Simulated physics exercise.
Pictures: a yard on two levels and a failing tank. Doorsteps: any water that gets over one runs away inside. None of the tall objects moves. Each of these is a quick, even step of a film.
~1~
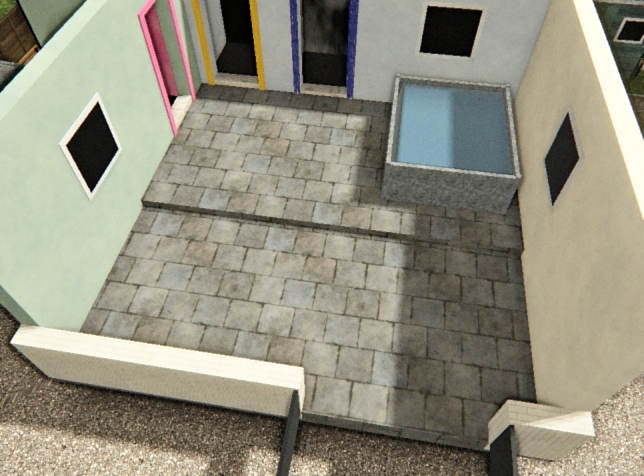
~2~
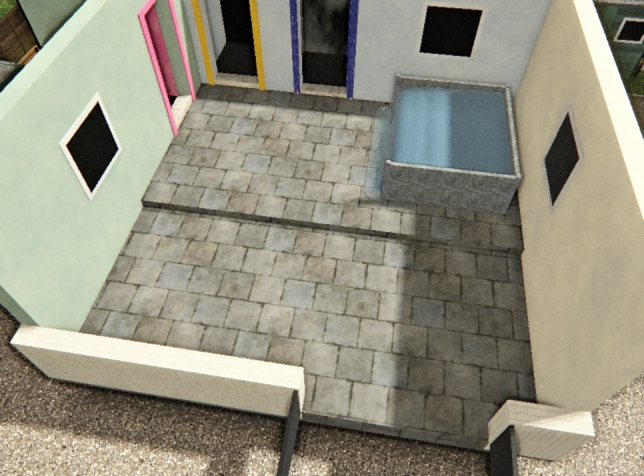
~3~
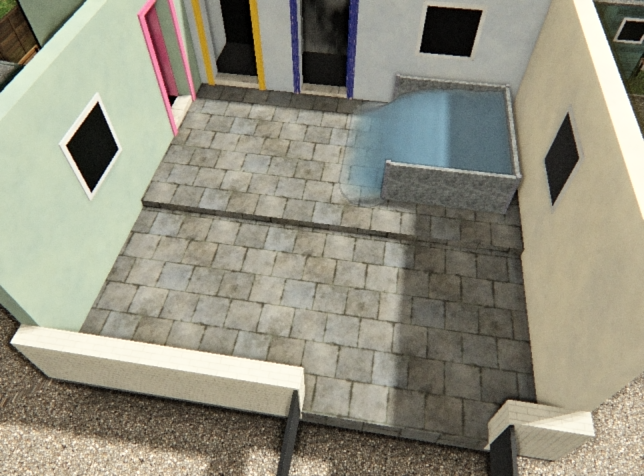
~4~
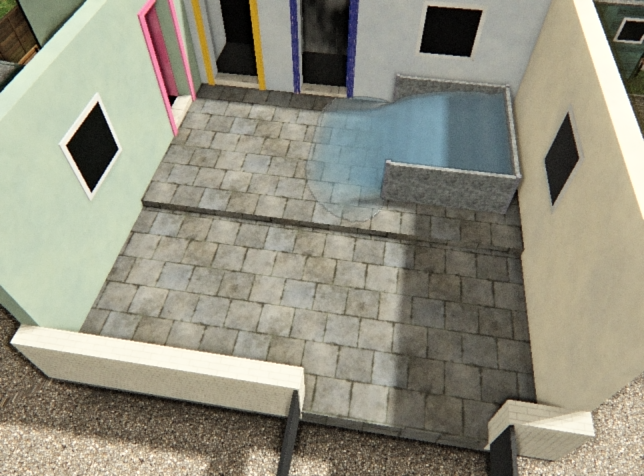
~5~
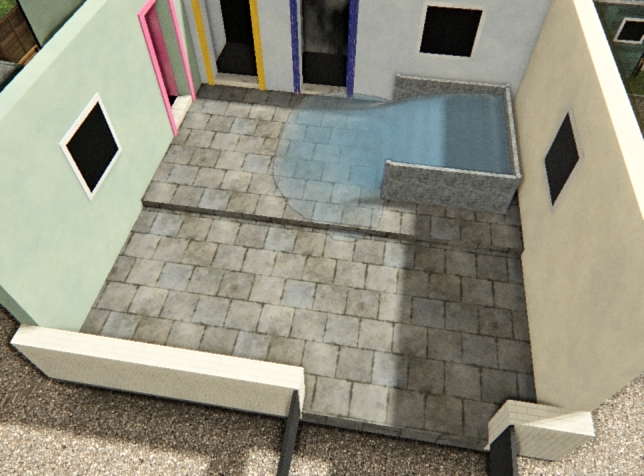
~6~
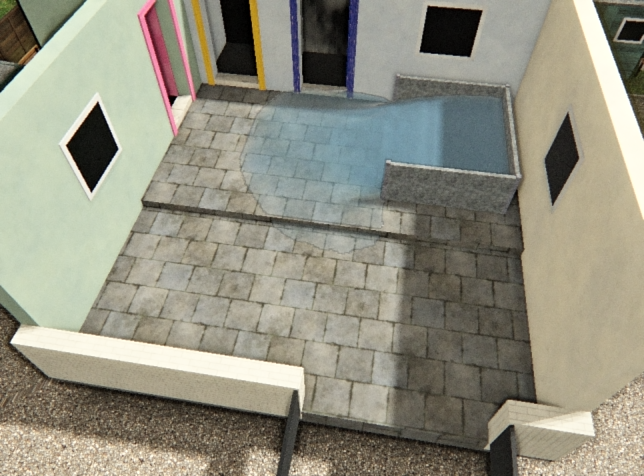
Water pouring from the open left side of a stone tank, spreading leftward in a widening sheet across a paved yard's upper level.
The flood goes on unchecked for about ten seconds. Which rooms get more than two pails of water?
In the end the yellow door breaks the limit. The blue door breaks the limit. The pink door breaks the limit.
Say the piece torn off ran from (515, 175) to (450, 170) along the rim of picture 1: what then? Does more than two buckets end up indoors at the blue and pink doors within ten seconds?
Note - blue door: Below threshold; pink door: Below threshold.
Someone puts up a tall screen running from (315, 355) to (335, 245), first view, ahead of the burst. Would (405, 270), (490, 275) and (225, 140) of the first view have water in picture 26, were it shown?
First spared, then spared, then soaked.
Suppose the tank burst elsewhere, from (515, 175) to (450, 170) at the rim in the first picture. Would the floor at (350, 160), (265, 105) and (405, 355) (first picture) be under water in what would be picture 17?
Taking each in turn, they come out kept dry, kept dry, watered.
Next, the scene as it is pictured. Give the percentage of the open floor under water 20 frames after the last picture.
Roughly 60 %.
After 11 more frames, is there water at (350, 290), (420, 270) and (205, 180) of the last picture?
In that order: Dry, dry, awash.
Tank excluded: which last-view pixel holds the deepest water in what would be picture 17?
Roughly at (189, 109).
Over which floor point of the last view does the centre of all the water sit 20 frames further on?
Centre: Close to (268, 174).
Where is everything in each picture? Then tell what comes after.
The first frame shows the open tank at (451, 126) is whole and still.
In the second frame, the front is at (392, 108), out from the gap at (392, 142).
In the third frame, the front is at (376, 102), out from the gap at (391, 143).
In the fourth frame, water pours out at (391, 144) and has run to (342, 99).
In the fifth frame, the front is at (314, 96), out from the gap at (391, 144).
In the sixth frame, water pours out at (391, 145) and has run to (245, 162).
A moment on, water covers 45 % of the floor; the yellow door wet at the sill, nothing in, the blue door under two buckets in, the pink door under two buckets in.
Next, water covers 55 % of the floor; the yellow door under two buckets in, the blue door over two buckets in, the pink door far over two buckets in.
Then, water covers 60 % of the floor; the yellow door over two buckets in, the blue door over two buckets in, the pink door far over two buckets in.
Later, water covers 90 % of the floor; the yellow door far over two buckets in, the blue door over two buckets in, the pink door far over two buckets in.
In the end, water covers 95 % of the floor; the yellow door far over two buckets in, the blue door over two buckets in, the pink door far over two buckets in.
